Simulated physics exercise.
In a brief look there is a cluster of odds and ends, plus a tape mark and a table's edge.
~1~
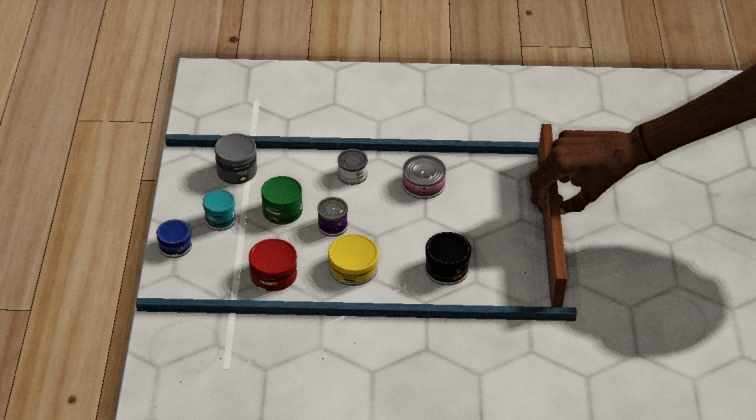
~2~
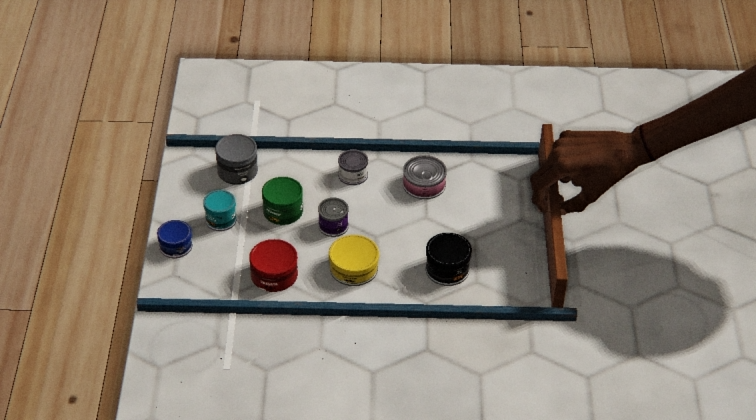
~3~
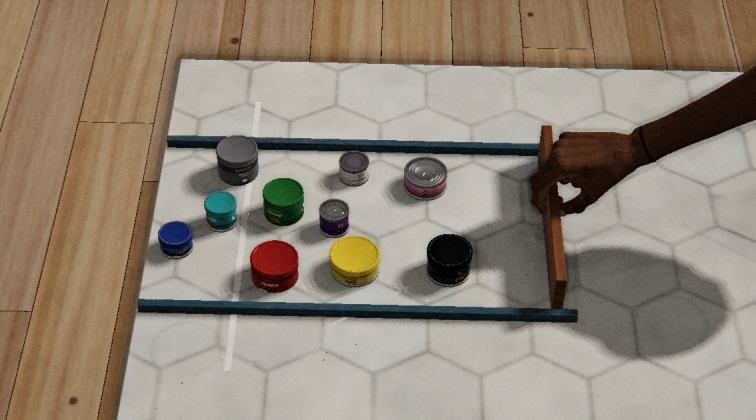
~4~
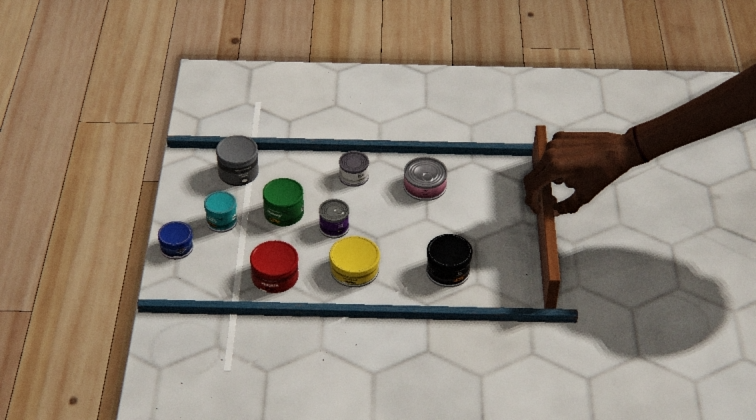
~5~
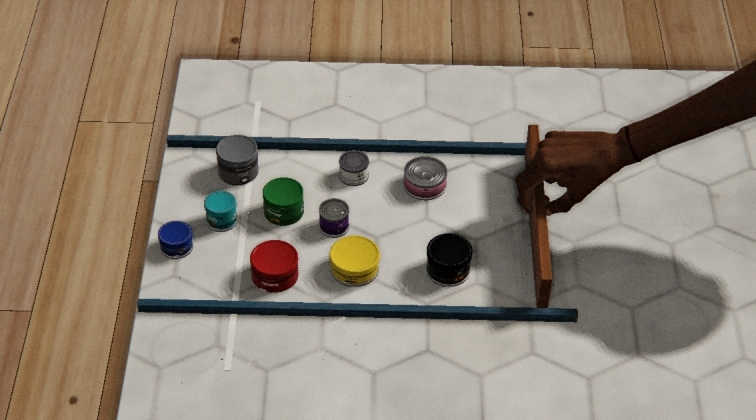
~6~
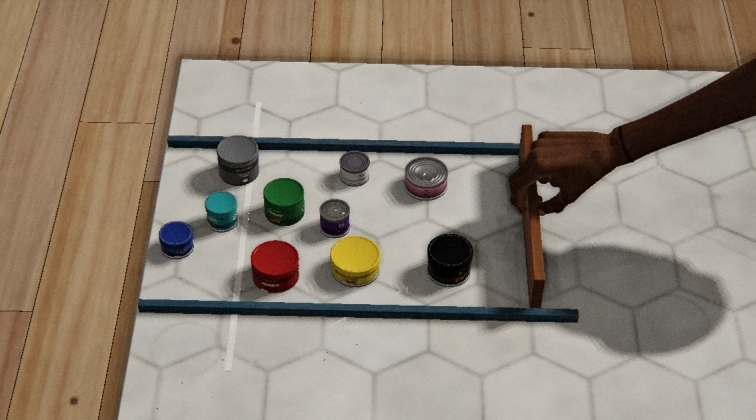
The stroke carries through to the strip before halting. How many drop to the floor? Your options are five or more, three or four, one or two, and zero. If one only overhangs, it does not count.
My pick is one or two.
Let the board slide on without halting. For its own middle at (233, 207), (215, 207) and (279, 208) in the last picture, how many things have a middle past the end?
It comes out as 1, then 3, then 0.
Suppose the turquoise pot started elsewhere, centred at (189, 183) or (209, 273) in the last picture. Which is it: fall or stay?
Results in order - still up; still up.
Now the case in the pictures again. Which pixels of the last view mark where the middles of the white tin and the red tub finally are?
You'll find the first one at (238, 152) and the second at (154, 279).
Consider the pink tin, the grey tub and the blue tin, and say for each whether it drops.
The pink tin does not fall, the grey tub stays on, the blue tin goes over.
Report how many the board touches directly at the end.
4.
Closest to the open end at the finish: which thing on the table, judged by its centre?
That'd be the red tub, foremost of the lot.
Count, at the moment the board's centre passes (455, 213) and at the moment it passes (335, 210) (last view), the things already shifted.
Moved so far: 1, then 6.
Soon after, none off yet; blue tin at rest near (176, 240); turquoise pot at rest near (222, 212); grey tub at rest near (238, 161).
By the end, the number that fall off is one or two; fallen, blue tin.
